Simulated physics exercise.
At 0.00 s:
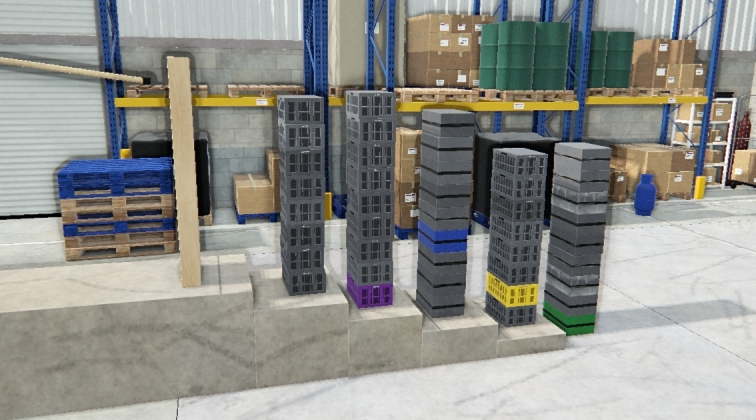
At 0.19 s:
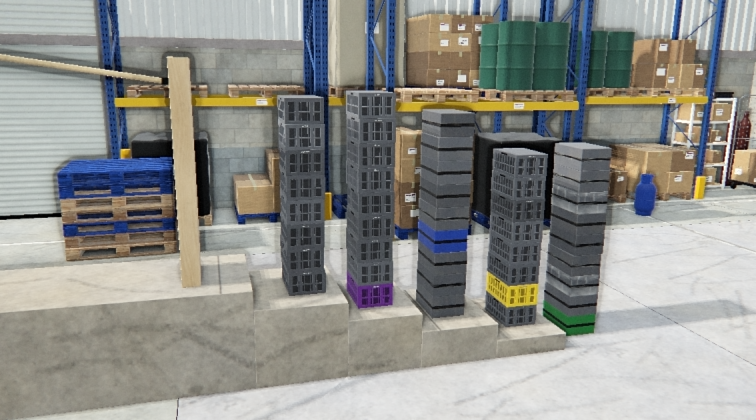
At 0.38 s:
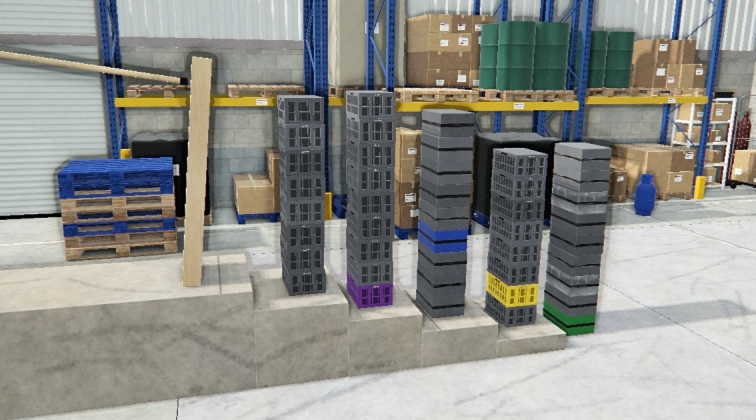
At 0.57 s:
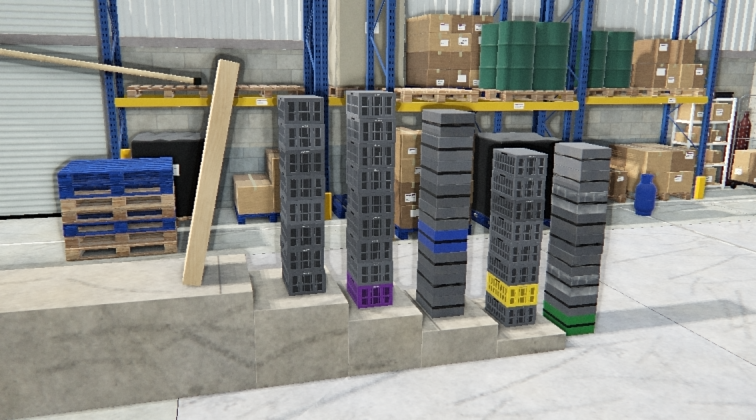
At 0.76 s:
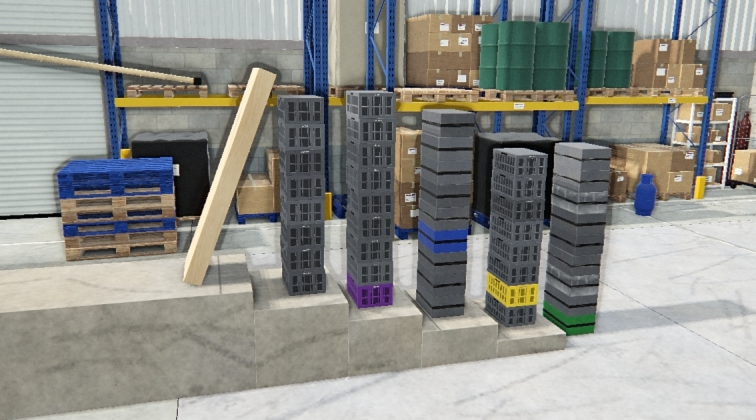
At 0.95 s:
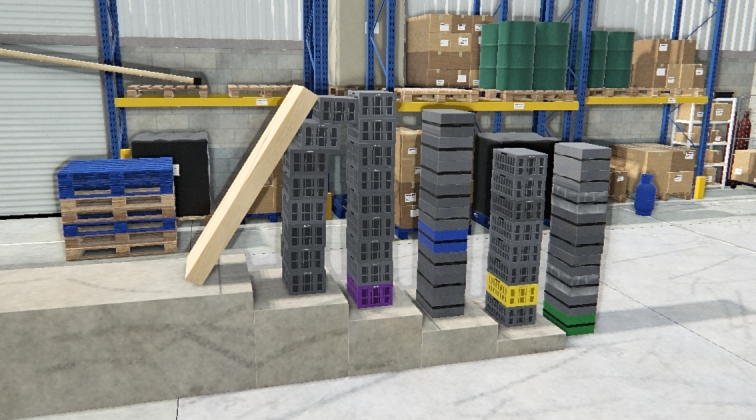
At the start, a pale upright board stands on a stepped concrete ledge, left of five tall stacks of mostly dark crates, as a pole nears its top from the left. The pole nudges the board, which leans increasingly rightward, away from the pole, until it meets the nearest stack and shifts its upper crates to the right.
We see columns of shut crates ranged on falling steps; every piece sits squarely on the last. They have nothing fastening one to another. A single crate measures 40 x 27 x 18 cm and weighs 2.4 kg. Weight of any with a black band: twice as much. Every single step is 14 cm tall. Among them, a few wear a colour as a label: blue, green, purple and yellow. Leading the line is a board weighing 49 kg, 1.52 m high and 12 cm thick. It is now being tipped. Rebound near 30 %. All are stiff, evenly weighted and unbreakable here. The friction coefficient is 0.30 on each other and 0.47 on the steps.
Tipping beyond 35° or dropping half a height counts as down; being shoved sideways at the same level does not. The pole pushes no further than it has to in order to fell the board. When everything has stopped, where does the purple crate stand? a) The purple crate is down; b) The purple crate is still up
The purple crate is still up (b).
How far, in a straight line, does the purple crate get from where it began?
Net straight-line distance: Approx. 0 cm.
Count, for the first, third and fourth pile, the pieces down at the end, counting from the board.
Pile by pile it's first 5, third 6 and fourth 7.
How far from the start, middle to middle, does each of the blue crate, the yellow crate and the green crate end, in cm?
Net displacement, roughly: Blue ~ 50 cm, yellow ~ 40 cm, green ~ 10 cm.
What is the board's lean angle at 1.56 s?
I'd put it near 65°.
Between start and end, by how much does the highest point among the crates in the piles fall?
About 90 cm.
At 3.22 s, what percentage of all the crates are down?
80 per cent.
After 1.56 s, board 65° from upright; 8 of the 43 crates down; purple crate leaning 16°; blue crate leaning 12°.
After 2.44 s, board 67° from upright; 23 of the 43 crates down; purple crate unmoved; blue crate on its side.
After 3.22 s, board 67° from upright; 34 of the 43 crates down; purple crate unmoved; blue crate on its side.
At rest (4.8 s), board 67° from upright; 34 of the 43 crates down; purple crate unmoved; blue crate on its side; green crate leaning 38°. As the last picture would show them, middles, purple crate near (369, 287), blue crate near (466, 290).
